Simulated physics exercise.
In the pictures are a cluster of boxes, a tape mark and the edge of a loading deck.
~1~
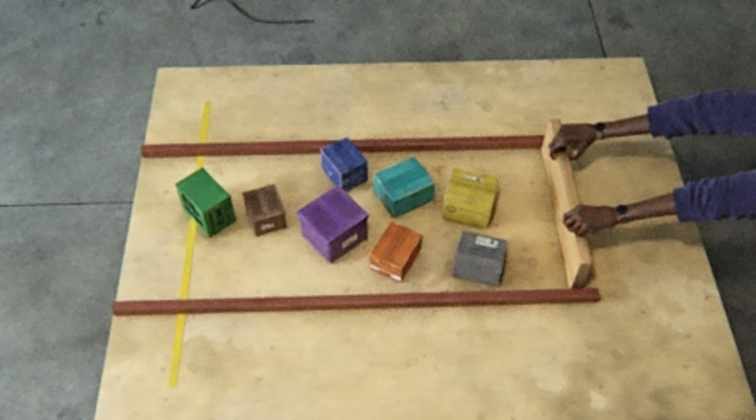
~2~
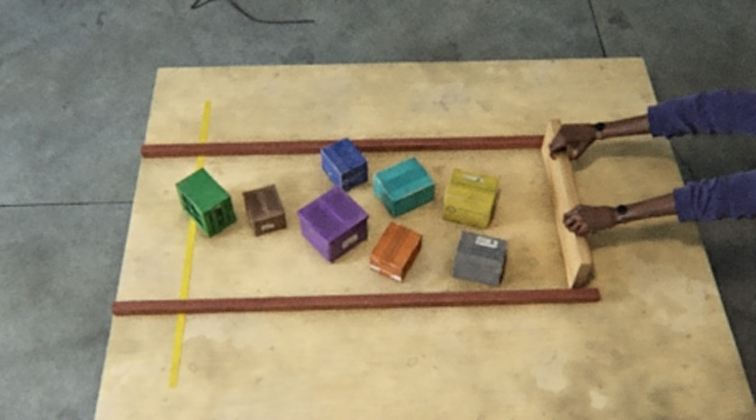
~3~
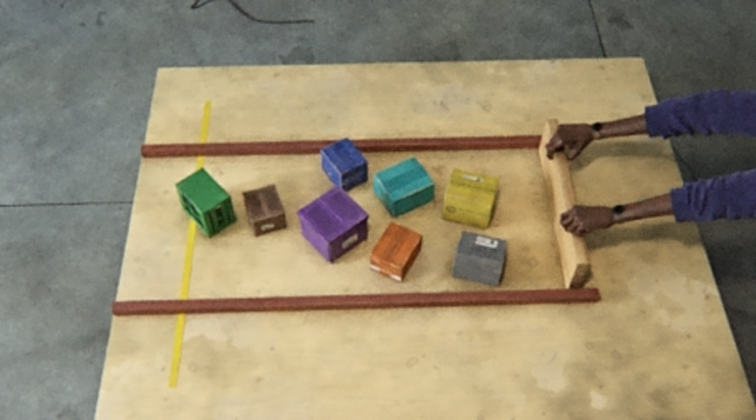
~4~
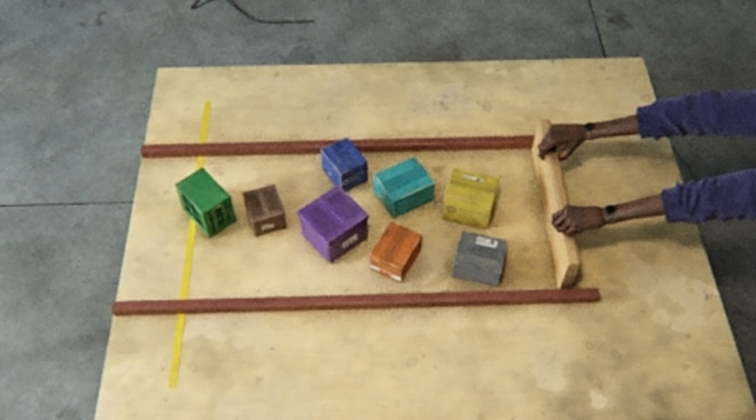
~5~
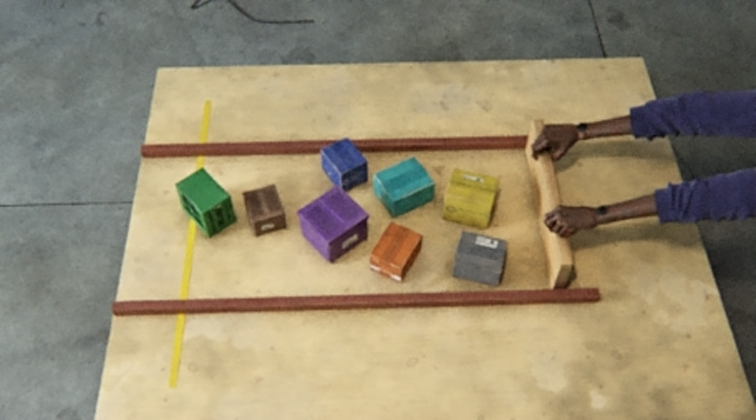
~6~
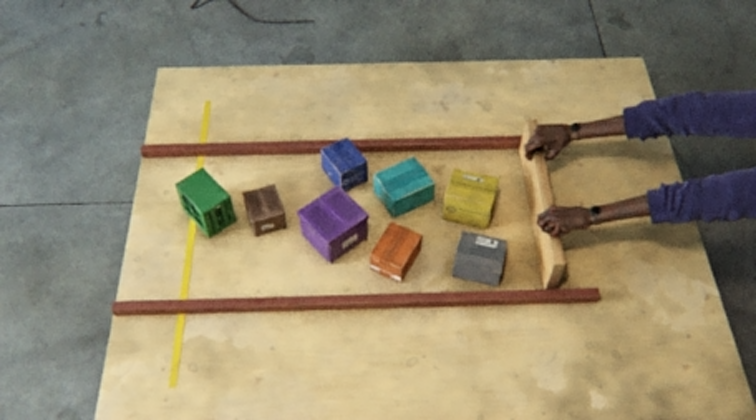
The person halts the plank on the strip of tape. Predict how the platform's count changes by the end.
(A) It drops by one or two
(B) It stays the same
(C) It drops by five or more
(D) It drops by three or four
D.
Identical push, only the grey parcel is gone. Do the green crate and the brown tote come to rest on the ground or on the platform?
The green crate is gone. The brown tote is gone.
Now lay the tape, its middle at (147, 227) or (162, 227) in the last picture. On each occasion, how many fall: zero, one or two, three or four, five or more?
Count per tape, in the order given: 5 or more, then five or more.
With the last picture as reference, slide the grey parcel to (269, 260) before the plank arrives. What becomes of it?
Started there, the object is not lost.
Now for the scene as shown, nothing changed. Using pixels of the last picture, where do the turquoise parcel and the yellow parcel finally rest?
Answer: First (143, 179), after that (166, 214).
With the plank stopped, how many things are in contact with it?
Tally at the end: 3.
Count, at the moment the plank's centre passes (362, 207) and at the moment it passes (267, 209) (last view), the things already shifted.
Counts: 7 and 8.
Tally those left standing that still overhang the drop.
Answer: 2.
Early on, none off yet; green crate at rest near (206, 203); brown tote travelled a little near (257, 208); purple tote travelled about its own width near (296, 227).
Finally, the number that fall off is three or four; lost, purple tote, brown tote and green crate.
